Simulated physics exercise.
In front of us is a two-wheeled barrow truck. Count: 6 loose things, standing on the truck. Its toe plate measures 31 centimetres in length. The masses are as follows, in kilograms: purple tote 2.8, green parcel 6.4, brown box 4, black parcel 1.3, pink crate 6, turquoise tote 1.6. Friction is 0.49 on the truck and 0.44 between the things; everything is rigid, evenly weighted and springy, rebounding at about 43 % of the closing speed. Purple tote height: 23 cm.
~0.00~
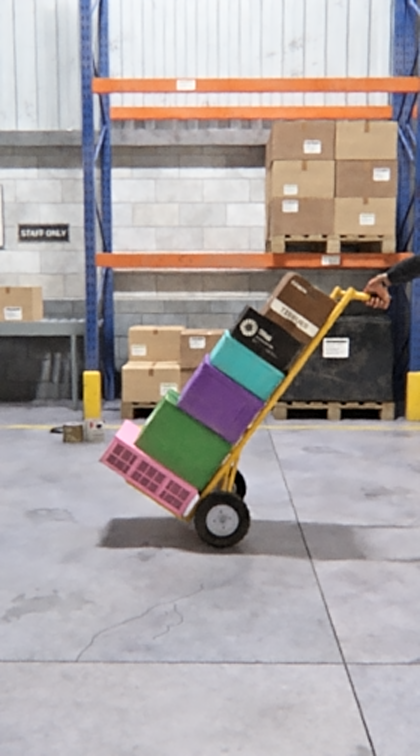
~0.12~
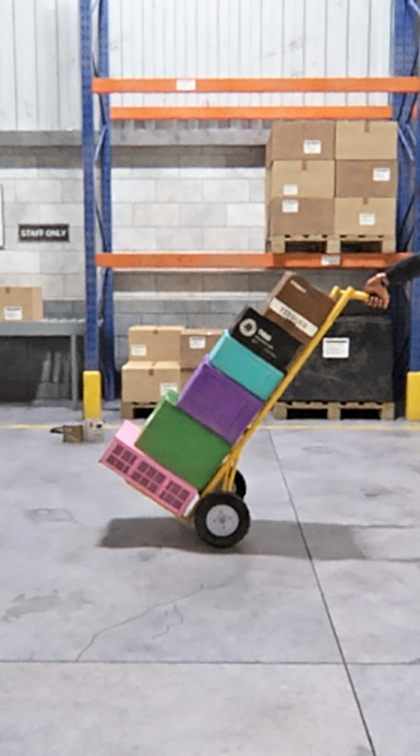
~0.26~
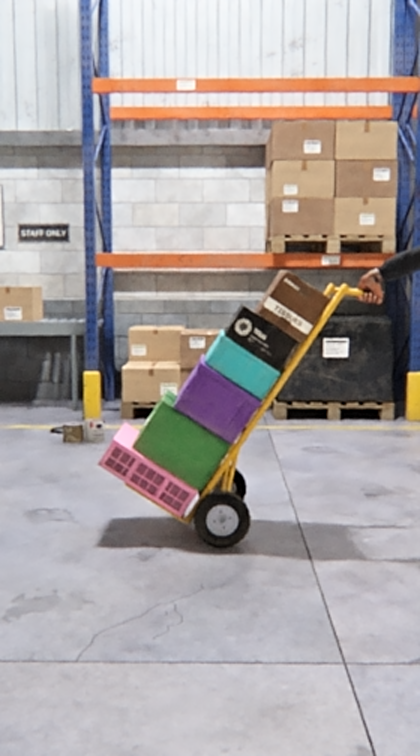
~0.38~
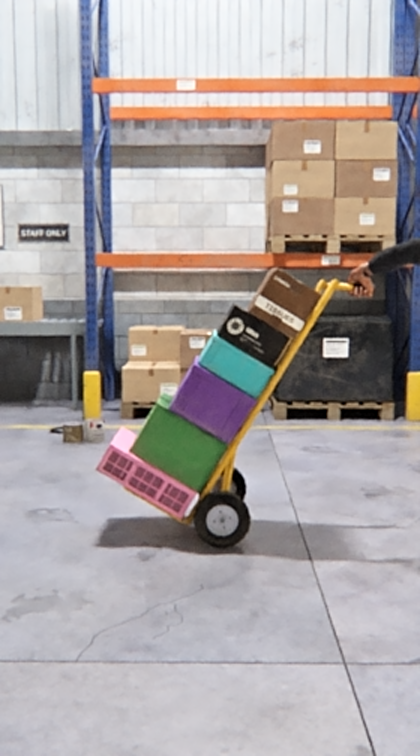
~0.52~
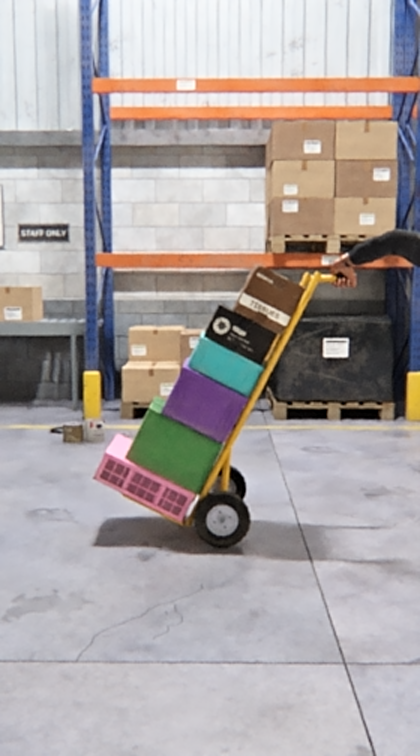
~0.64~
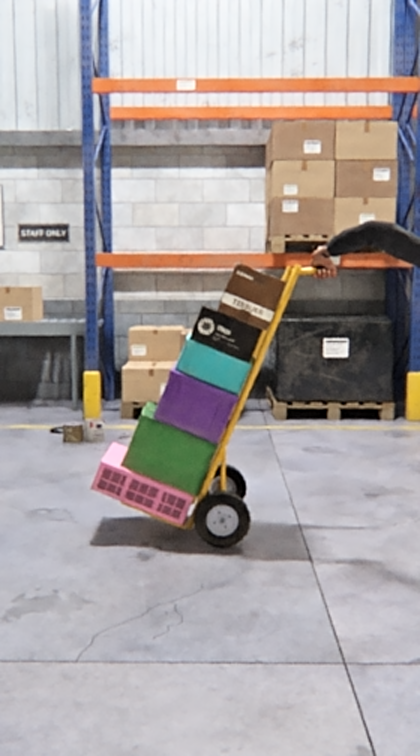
A hand pushes a tilted yellow hand truck stacked with six colourful boxes gradually more upright.
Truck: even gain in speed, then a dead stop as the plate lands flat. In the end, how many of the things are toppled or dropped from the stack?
Zero things need picking up.
After 1.04 s, truck upright.
After 1.14 s, truck upright; purple tote moved 3 cm near (153, 417); brown box moved 9 cm; black parcel moved 6 cm.
After 1.44 s, truck upright; purple tote 4° off its base near (149, 417); green parcel 4° off its base near (150, 468); brown box 4° off its base.
After 1.64 s, truck upright; brown box moved 9 cm; black parcel moved 4 cm; turquoise tote moved 3 cm.
In the end (2.2 s), all 6 under 10 cm from the start. At the end, from the last picture's camera, purple tote near (157, 418), green parcel near (154, 470).
